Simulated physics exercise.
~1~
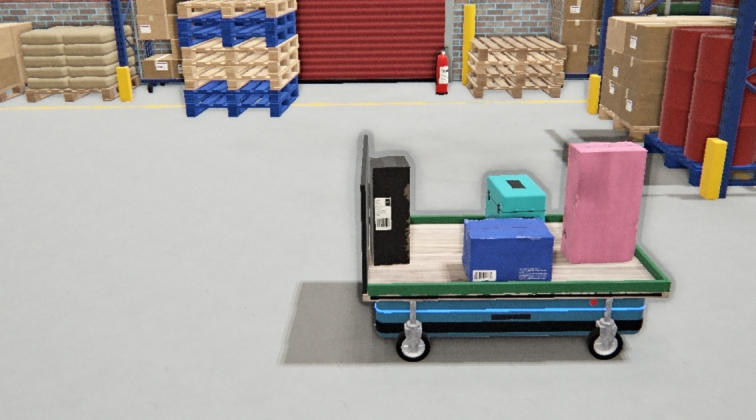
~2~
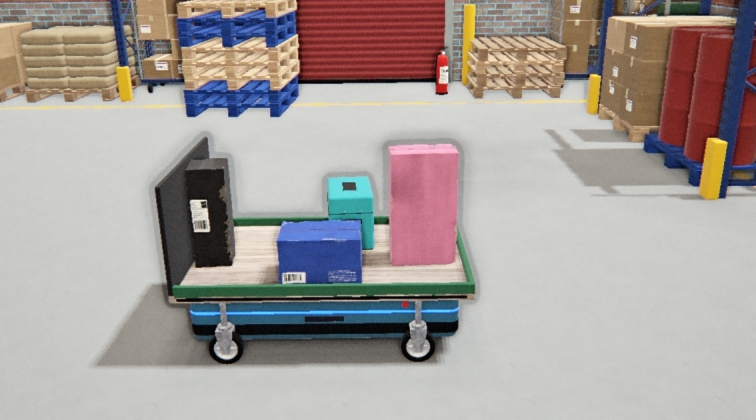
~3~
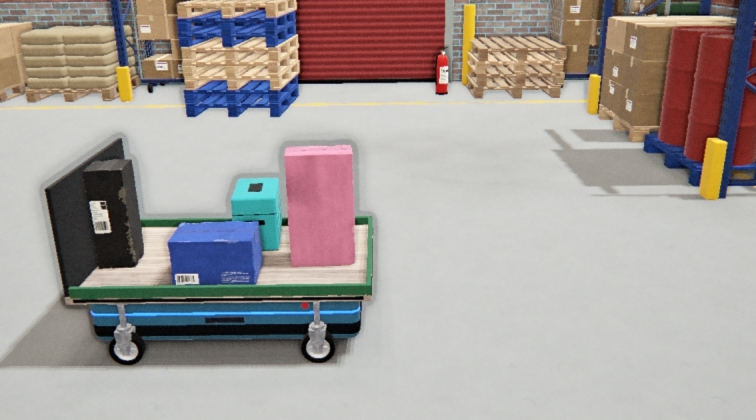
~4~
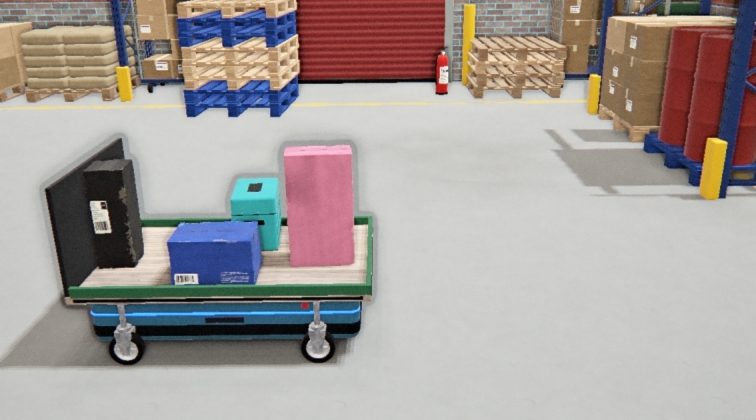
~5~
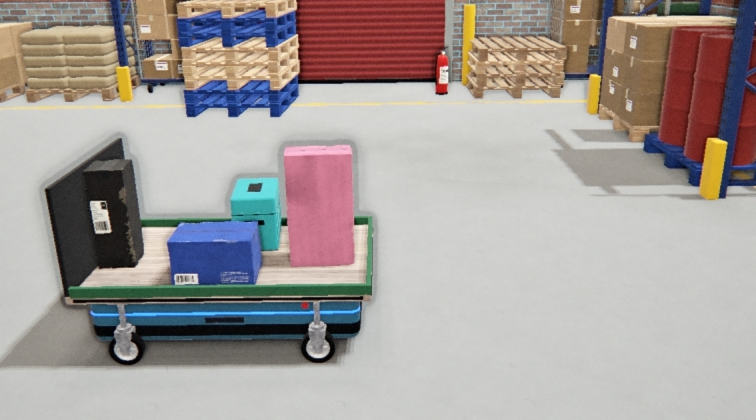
We see a flat cart with a tall dark board at its left end, carrying a black box, a blue parcel, a turquoise toolbox and an upright pink box across a warehouse floor. It moves left, then stops and stays still with all four items standing aboard.
